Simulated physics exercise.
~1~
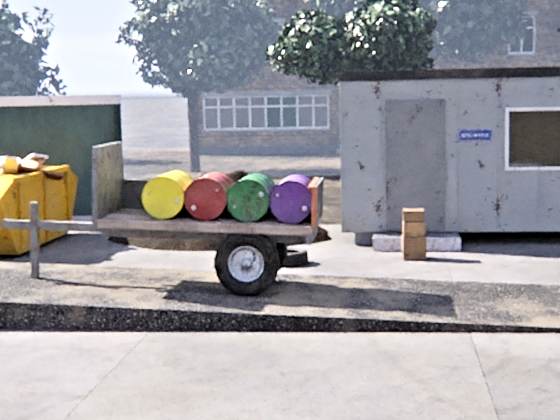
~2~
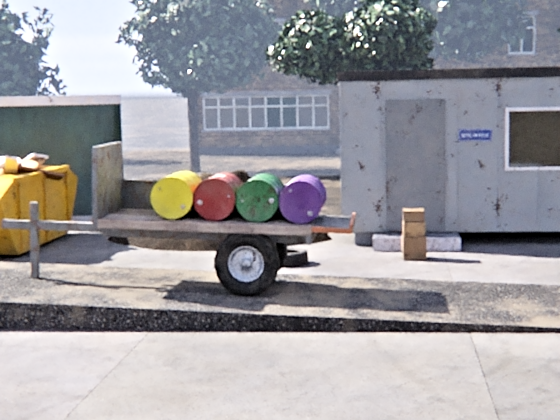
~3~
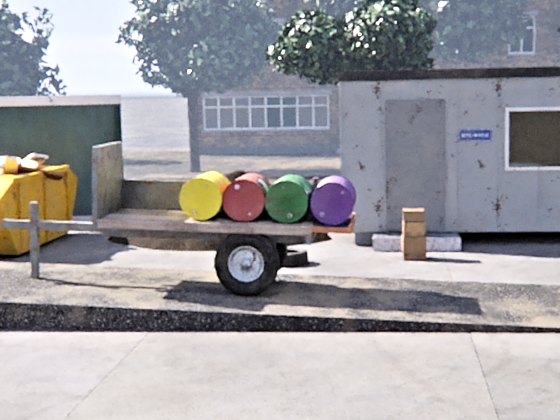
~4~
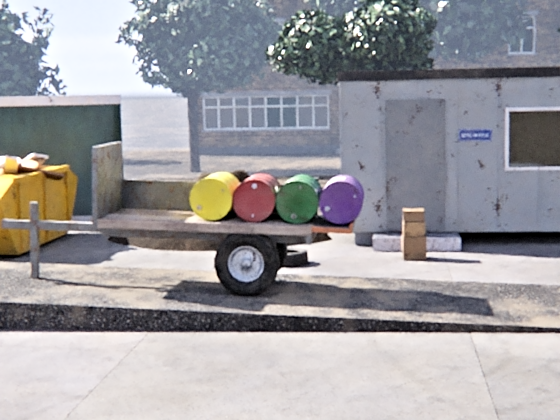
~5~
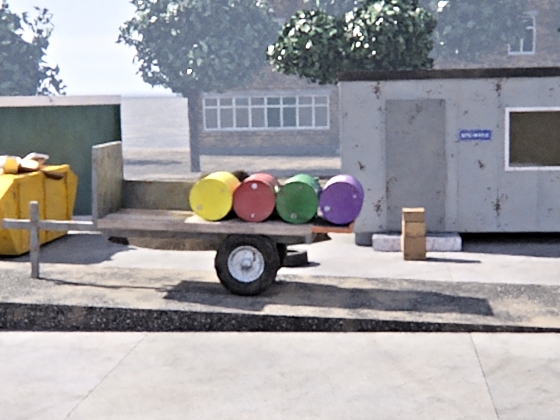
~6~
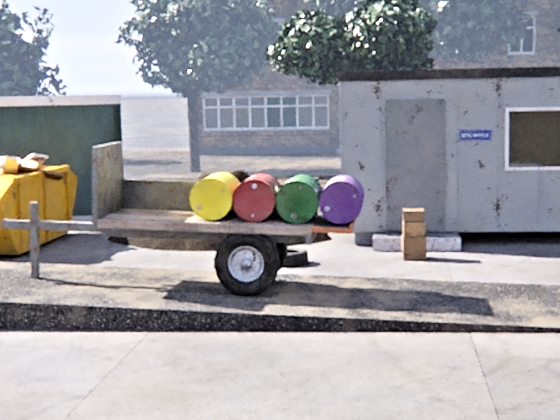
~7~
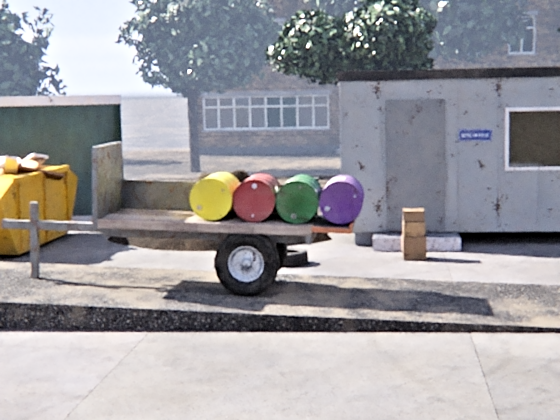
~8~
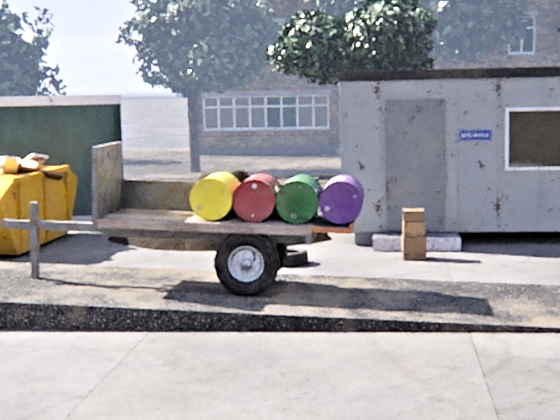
Four colored drums roll right as the trailer's tailgate drops, then stop, all still aboard.
